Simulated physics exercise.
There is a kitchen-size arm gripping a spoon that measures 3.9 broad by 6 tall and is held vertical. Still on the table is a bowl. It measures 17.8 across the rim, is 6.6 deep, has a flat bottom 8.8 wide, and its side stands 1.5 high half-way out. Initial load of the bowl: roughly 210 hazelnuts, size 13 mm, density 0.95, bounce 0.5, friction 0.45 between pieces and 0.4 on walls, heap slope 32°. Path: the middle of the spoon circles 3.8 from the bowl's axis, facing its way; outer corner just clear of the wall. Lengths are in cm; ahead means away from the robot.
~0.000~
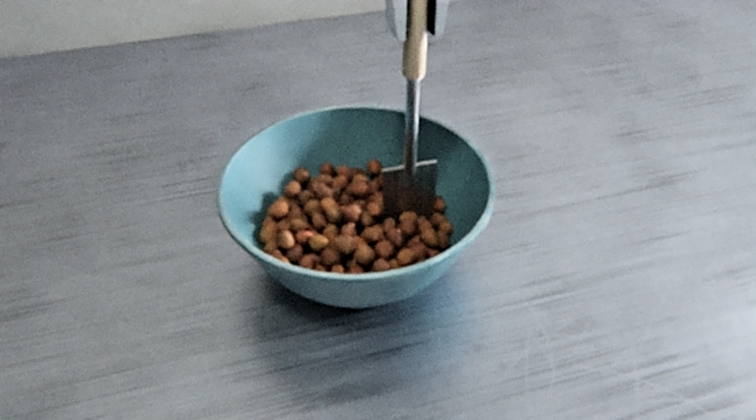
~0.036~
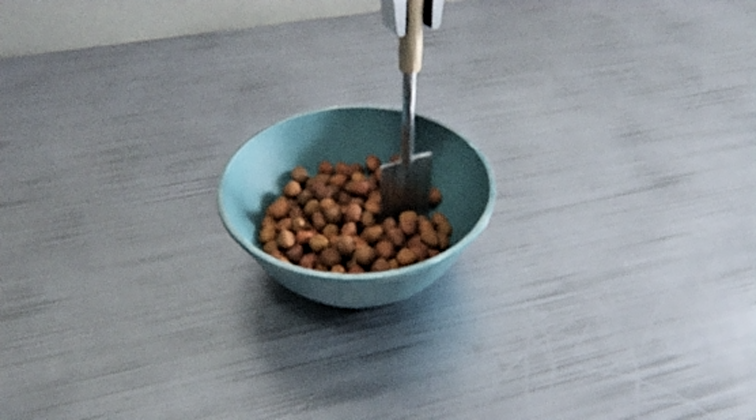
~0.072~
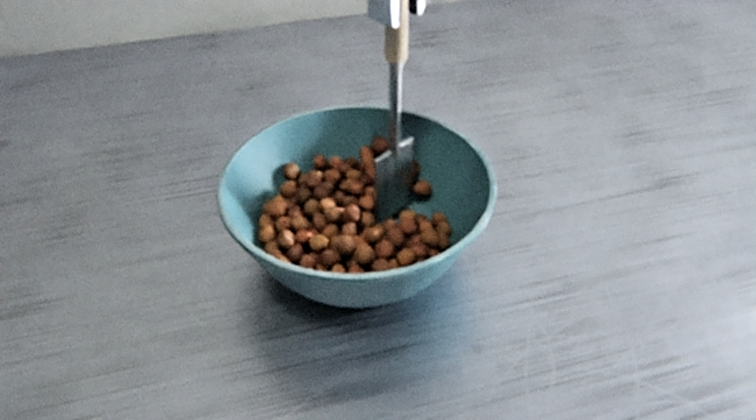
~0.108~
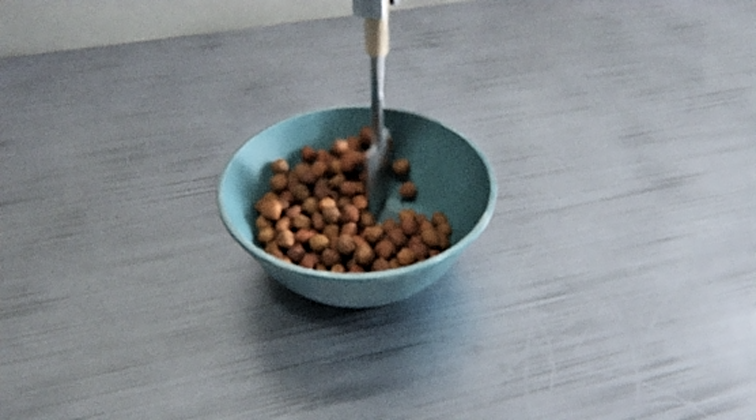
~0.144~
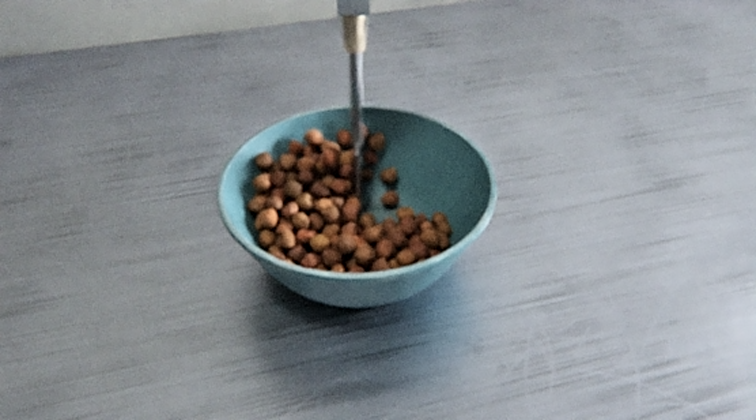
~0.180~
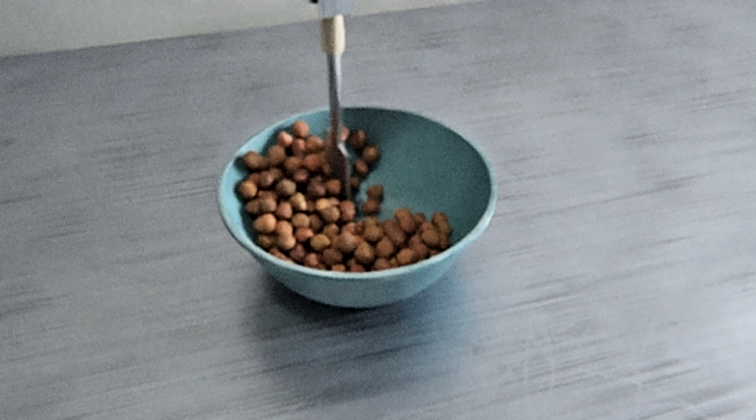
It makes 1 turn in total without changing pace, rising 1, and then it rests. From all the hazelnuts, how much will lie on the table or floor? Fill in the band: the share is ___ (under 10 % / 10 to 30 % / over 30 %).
The share is under 10 %.
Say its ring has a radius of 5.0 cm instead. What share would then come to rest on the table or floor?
It would come to about 5 per cent.
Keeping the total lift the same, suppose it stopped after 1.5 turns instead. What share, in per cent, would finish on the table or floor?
I'd expect around 5 per cent.
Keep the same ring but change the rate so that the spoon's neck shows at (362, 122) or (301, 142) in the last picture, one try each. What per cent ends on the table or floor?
About 0 and 20 %.
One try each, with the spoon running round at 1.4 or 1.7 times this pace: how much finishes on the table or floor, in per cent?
Around 15 percent for the first try and 20 percent for the second.
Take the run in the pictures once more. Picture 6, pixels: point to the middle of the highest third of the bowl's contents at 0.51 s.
Close to pixel (432, 219).
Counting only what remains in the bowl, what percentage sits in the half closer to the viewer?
Around 35 percent of it.
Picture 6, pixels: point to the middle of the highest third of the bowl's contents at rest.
Looks like roughly (400, 174) to me.
By 0.34 s, 198° round, highest piece 9 above the table; 207 in the bowl, 2 in flight or on the tool.
By 0.51 s, 298° round, highest piece 9 above the table; 203 in the bowl, 3 on the table or floor, 3 in flight or on the tool.
By 0.79 s, 0° round, highest piece 6 above the table; 197 in the bowl, 12 on the table or floor.
By 1.49 s, 0° round, highest piece 6 above the table; 197 in the bowl, 12 on the table or floor.
Final count, 197 in the bowl, 12 on the table or floor. That is 6 % on the table or floor.
